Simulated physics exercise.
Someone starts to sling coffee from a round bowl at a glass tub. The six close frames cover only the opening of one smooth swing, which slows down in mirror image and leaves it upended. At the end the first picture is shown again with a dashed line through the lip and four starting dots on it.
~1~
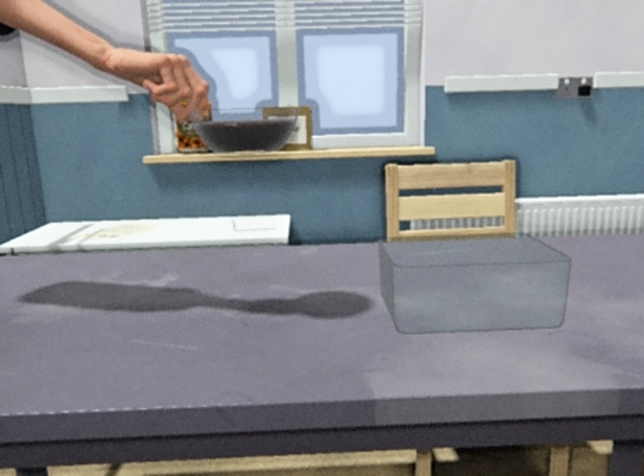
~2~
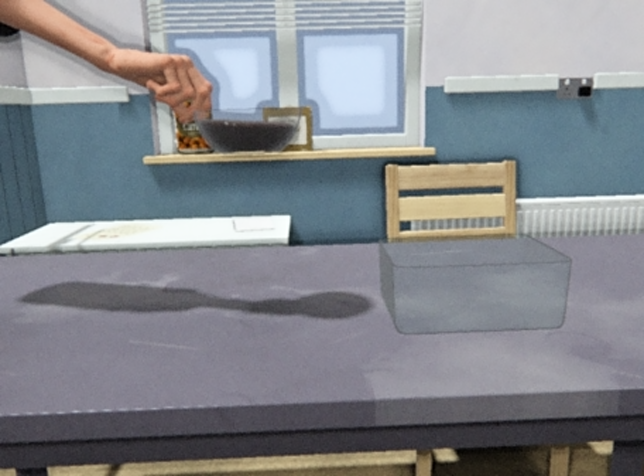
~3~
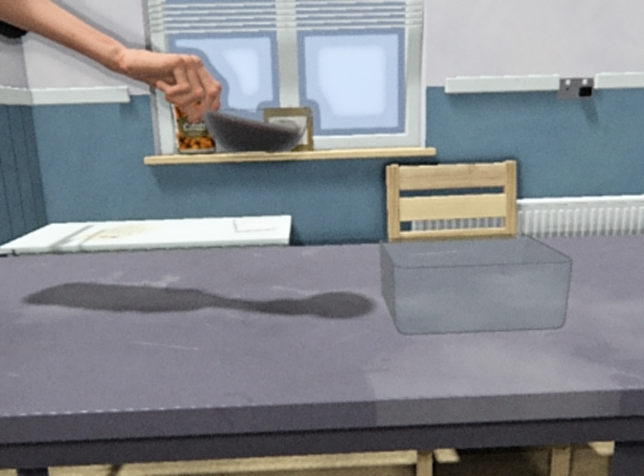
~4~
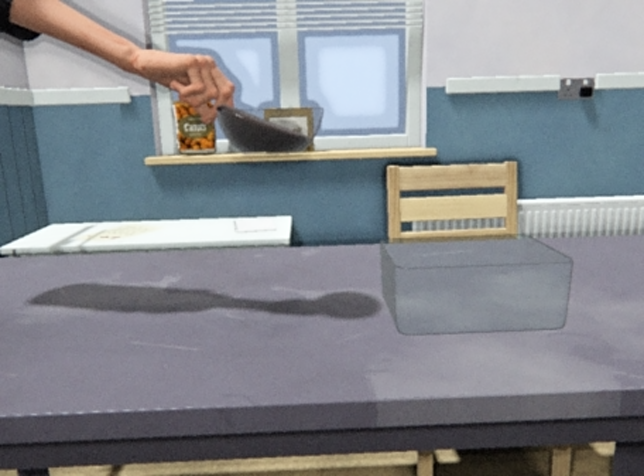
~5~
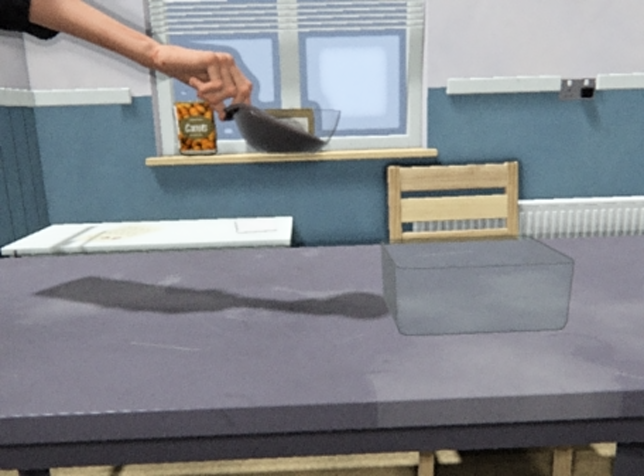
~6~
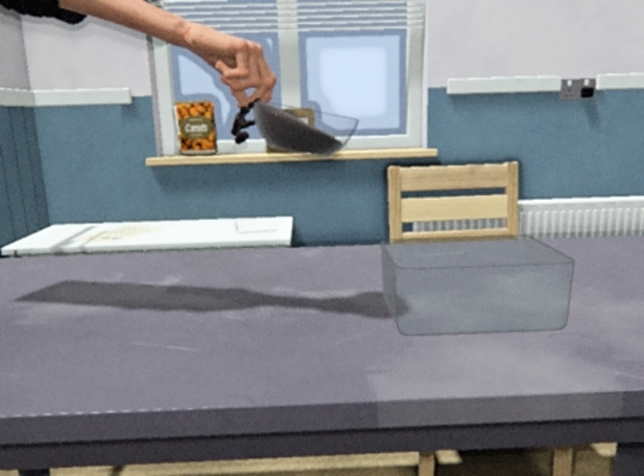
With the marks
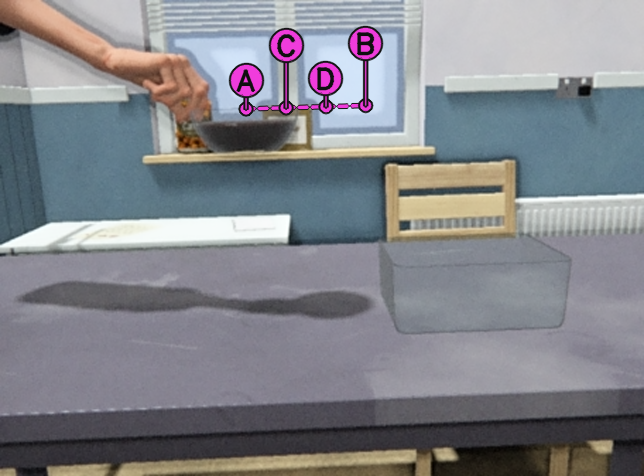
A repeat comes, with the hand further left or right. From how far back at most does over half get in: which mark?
I would pick dot A.
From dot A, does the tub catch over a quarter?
Yes.
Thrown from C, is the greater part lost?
No, that is safe.
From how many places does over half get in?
All of the four.
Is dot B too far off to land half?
No, that is safe.
On the marked copy, A at (246, 108); B at (365, 105); C at (286, 107); D at (325, 106).
If A is chosen, about 67 % lands in the tub, 23 % falls short and 9 % goes beside or beyond.
If B is chosen, about 68 % lands in the tub, 7 % falls short and 25 % goes beside or beyond.
If C is chosen, about 75 % lands in the tub, 11 % falls short and 14 % goes beside or beyond.
If D is chosen, about 82 % lands in the tub, 11 % falls short and 6 % goes beside or beyond.
